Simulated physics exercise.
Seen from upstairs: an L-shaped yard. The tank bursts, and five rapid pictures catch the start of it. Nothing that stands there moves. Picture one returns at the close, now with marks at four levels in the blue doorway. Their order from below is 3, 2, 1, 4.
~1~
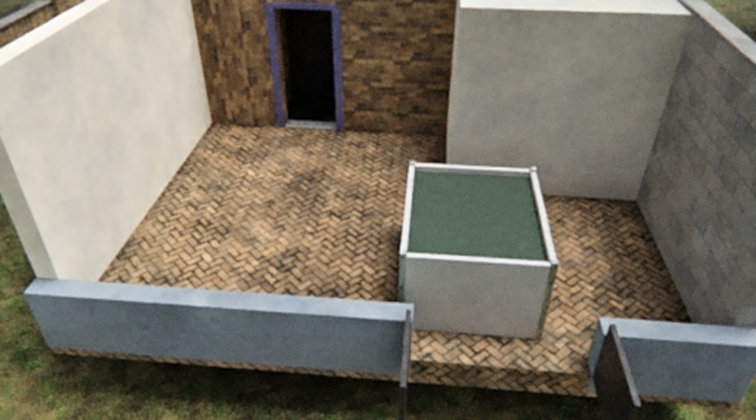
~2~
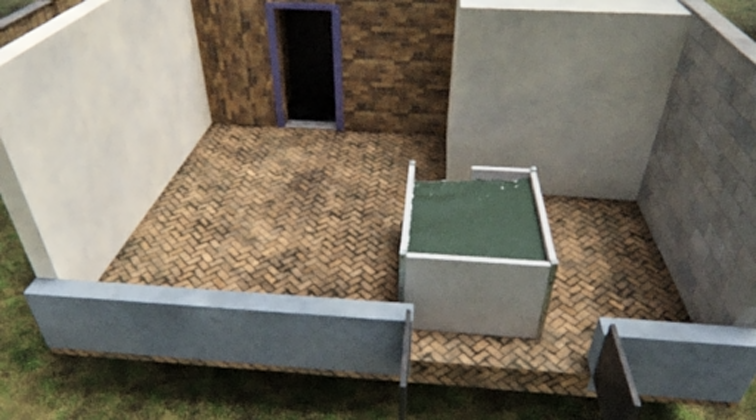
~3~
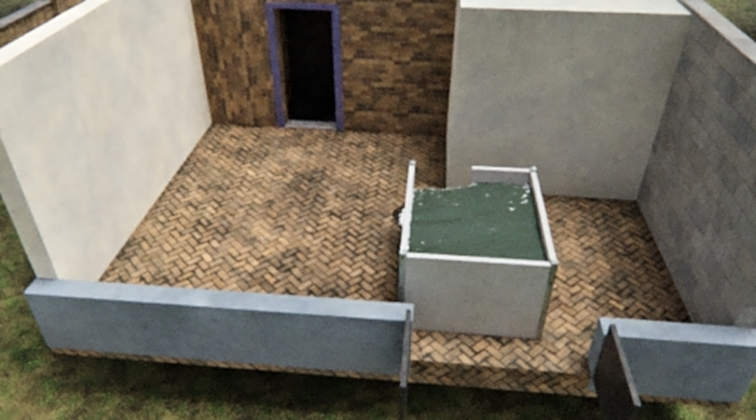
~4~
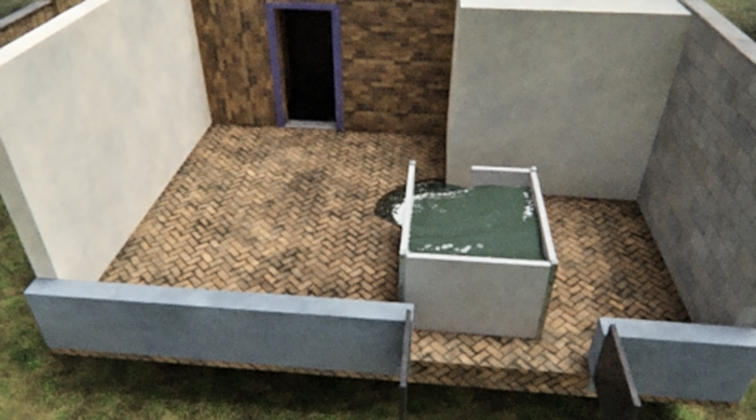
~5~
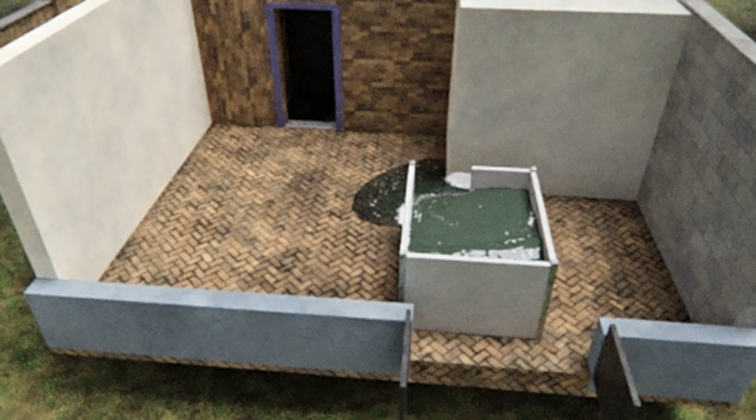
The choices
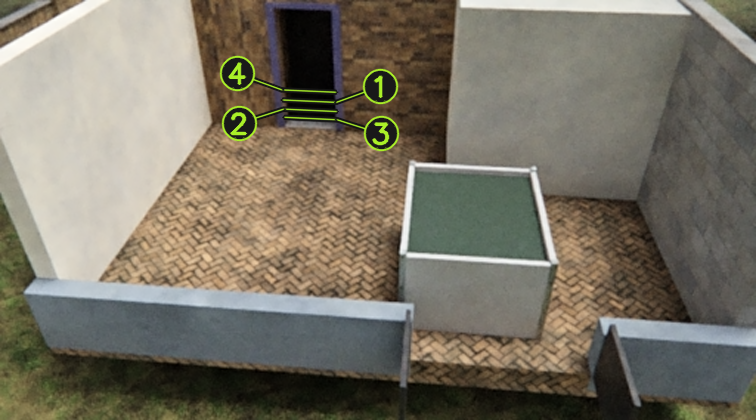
In a walled brick yard seen from above, dark green water in a white tank sat level, then sloshed and poured out at the back left corner, spreading in a dark pool across the paving.
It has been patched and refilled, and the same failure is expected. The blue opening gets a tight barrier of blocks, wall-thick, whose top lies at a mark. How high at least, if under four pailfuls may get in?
Height 3.
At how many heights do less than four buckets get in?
All four.
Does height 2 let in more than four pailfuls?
No, not at all.
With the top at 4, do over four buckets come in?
No, not at all.
In lime, 1 at (309, 101); 2 at (310, 110); 3 at (310, 118); 4 at (308, 91); from the bottom up 3, 2, 1, 4.
Choosing 1, nothing gets over.
Choosing 2, nothing gets over.
Choosing 3, a splash gets over, under a bucket.
Choosing 4, nothing gets over.
